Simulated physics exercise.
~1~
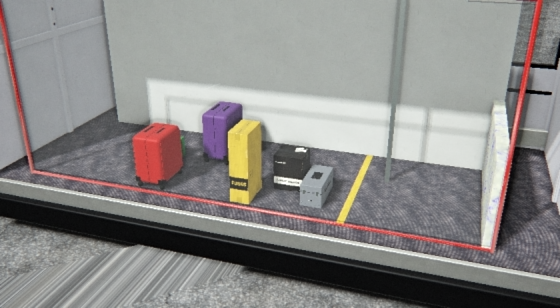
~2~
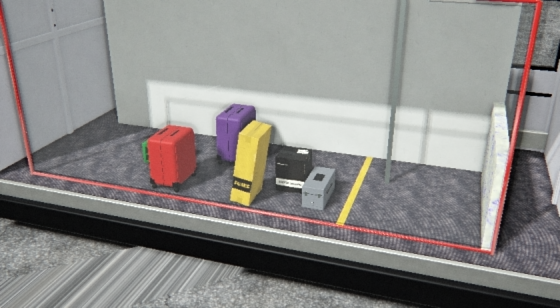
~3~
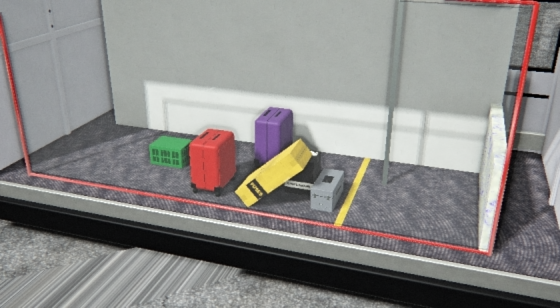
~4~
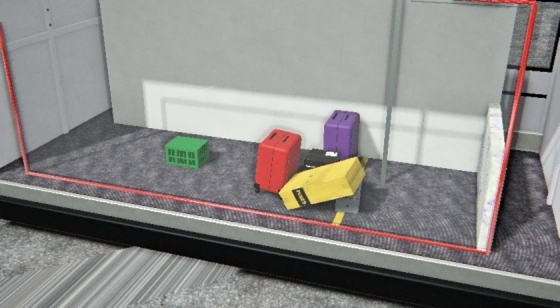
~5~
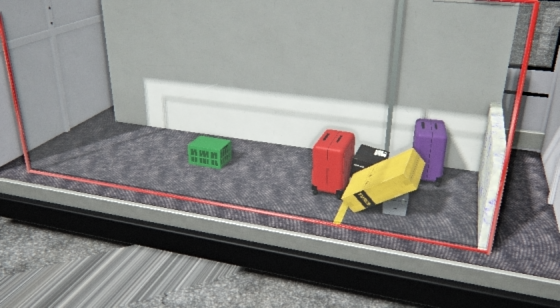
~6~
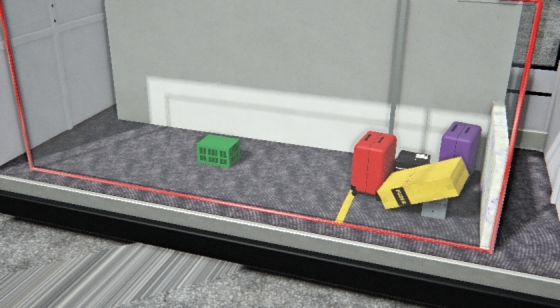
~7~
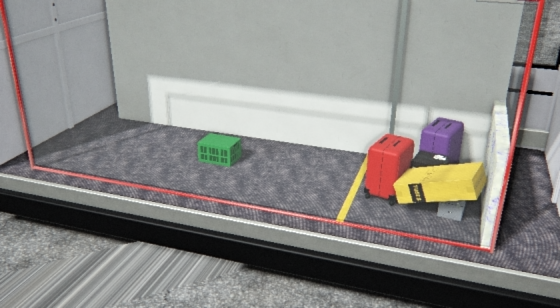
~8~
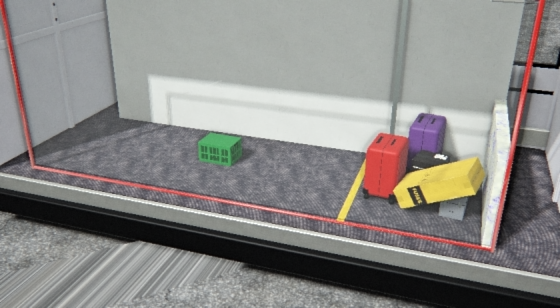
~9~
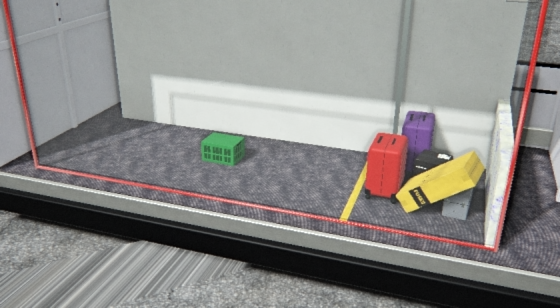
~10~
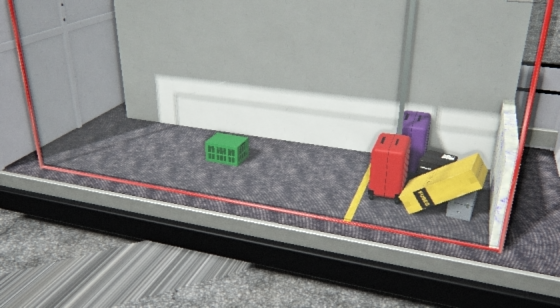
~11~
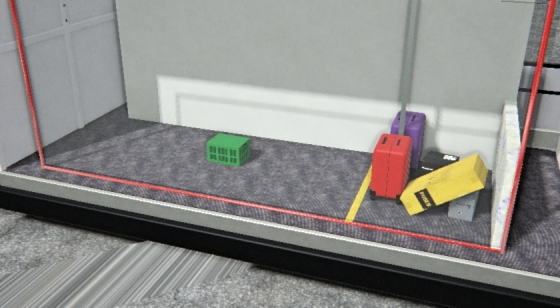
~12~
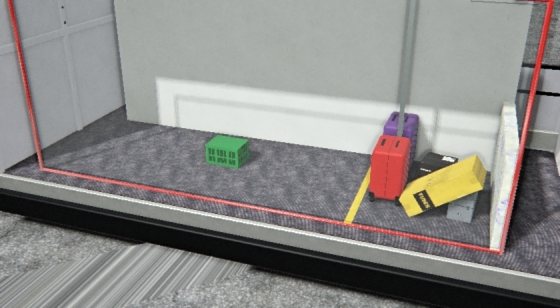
Red and purple suitcases, a toppling yellow box and smaller luggage sliding right past a yellow line, leaving a green crate behind.
